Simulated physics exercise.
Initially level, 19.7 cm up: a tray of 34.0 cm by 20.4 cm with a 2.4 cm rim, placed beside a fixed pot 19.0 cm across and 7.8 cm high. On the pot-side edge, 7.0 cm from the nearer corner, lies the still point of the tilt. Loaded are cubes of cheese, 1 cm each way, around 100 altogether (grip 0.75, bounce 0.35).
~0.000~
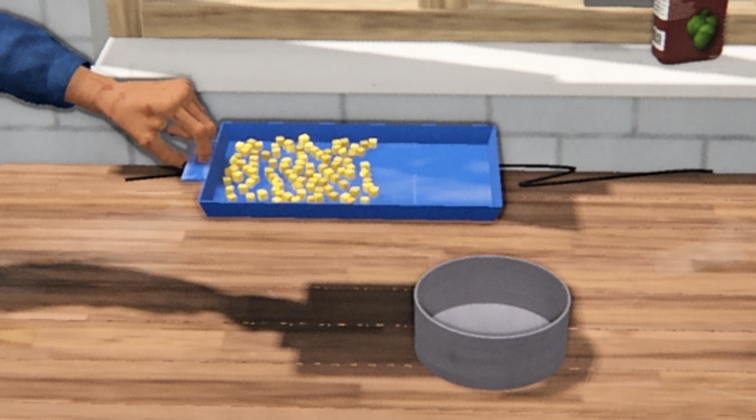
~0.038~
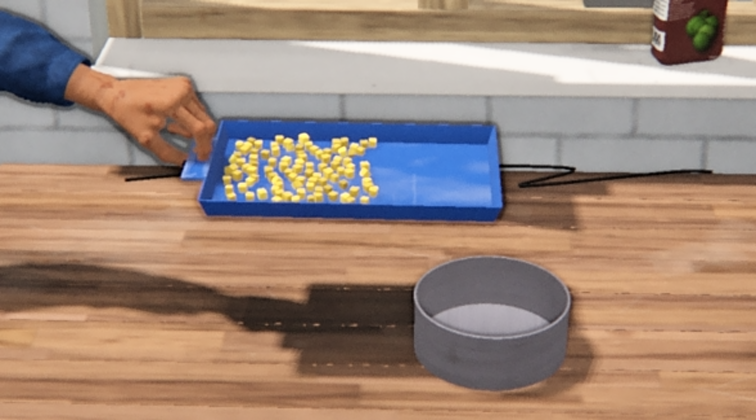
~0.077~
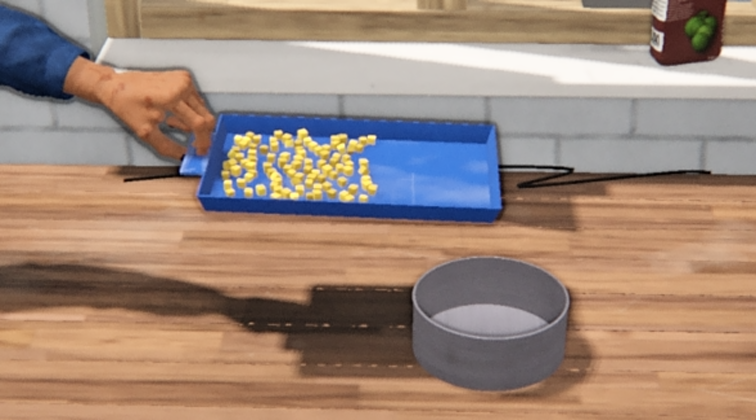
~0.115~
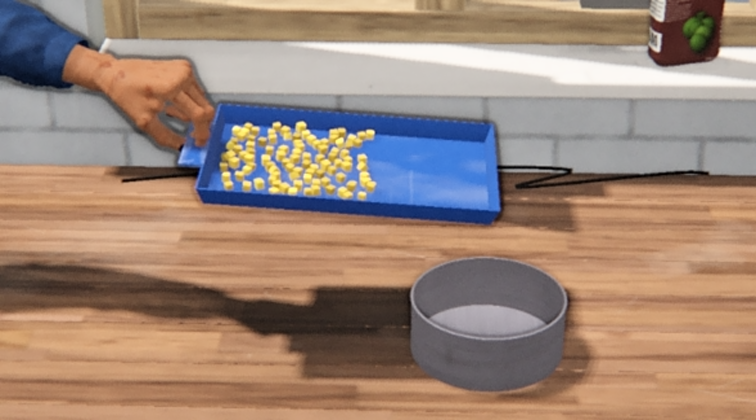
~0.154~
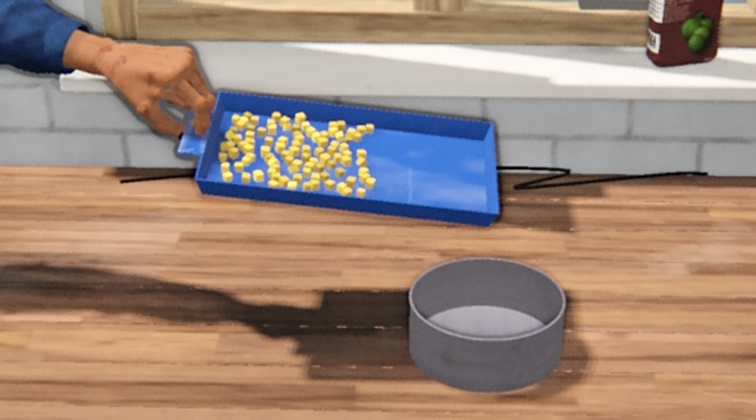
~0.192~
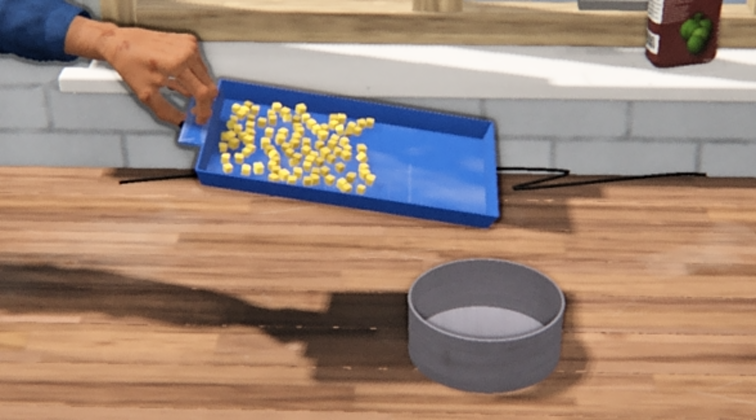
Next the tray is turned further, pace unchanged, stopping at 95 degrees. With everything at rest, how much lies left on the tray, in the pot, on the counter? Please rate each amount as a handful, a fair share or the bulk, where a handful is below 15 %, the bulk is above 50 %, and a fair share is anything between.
Left on the tray: A handful; pot: The bulk; counter: A fair share.
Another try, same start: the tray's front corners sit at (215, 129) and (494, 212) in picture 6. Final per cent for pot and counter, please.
The pot gets 35 and the counter 65.
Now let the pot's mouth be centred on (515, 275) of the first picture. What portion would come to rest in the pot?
Share in pot at that spot: Some 25 in a hundred.
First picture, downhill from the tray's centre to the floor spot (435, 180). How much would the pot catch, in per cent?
About 10 per cent.
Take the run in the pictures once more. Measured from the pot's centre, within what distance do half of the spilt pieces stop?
That comes to near 28 cm.
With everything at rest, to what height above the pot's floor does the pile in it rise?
Around 1.5 cm above the floor.
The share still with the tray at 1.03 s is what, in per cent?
I'd say close to 25 per cent.
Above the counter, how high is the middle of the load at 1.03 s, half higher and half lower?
Roughly 8 centimetres, give or take.
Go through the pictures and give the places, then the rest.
In the first frame, tray tilt 0 degrees, front corners at (206, 198) and (495, 203); middle of the pieces at (298, 170); pot at (492, 295).
In the second frame, tray tilt 0 degrees, front corners at (206, 197) and (494, 203); middle of the pieces at (298, 169).
In the third frame, tray tilt 2 degrees, front corners at (205, 193) and (494, 205); middle of the pieces at (297, 165).
In the fourth frame, tray tilt 4 degrees, front corners at (204, 185) and (492, 207), lowest corner right front; middle of the pieces at (295, 159).
In the fifth frame, tray tilt 7 degrees, front corners at (203, 176) and (492, 209), lowest corner right front; middle of the pieces at (294, 151).
In the sixth frame, tray tilt 11 degrees, front corners at (204, 167) and (491, 212), lowest corner right front; middle of the pieces at (295, 144); pot at (486, 298). Its pace works out near 80 degrees a second.
Then, at 0.70 s, tilt 51 degrees; the tray holds 100 %, the pot 0 %.
After 1.03 s, tilt 77 degrees; the tray holds 25 %, the pot 25 %.
After 1.46 s, tilt 95 degrees; the tray holds 0 %, the pot 55 %.
By 2.5 s all is still; tray 0 %, pot 60 %, counter 40 %.
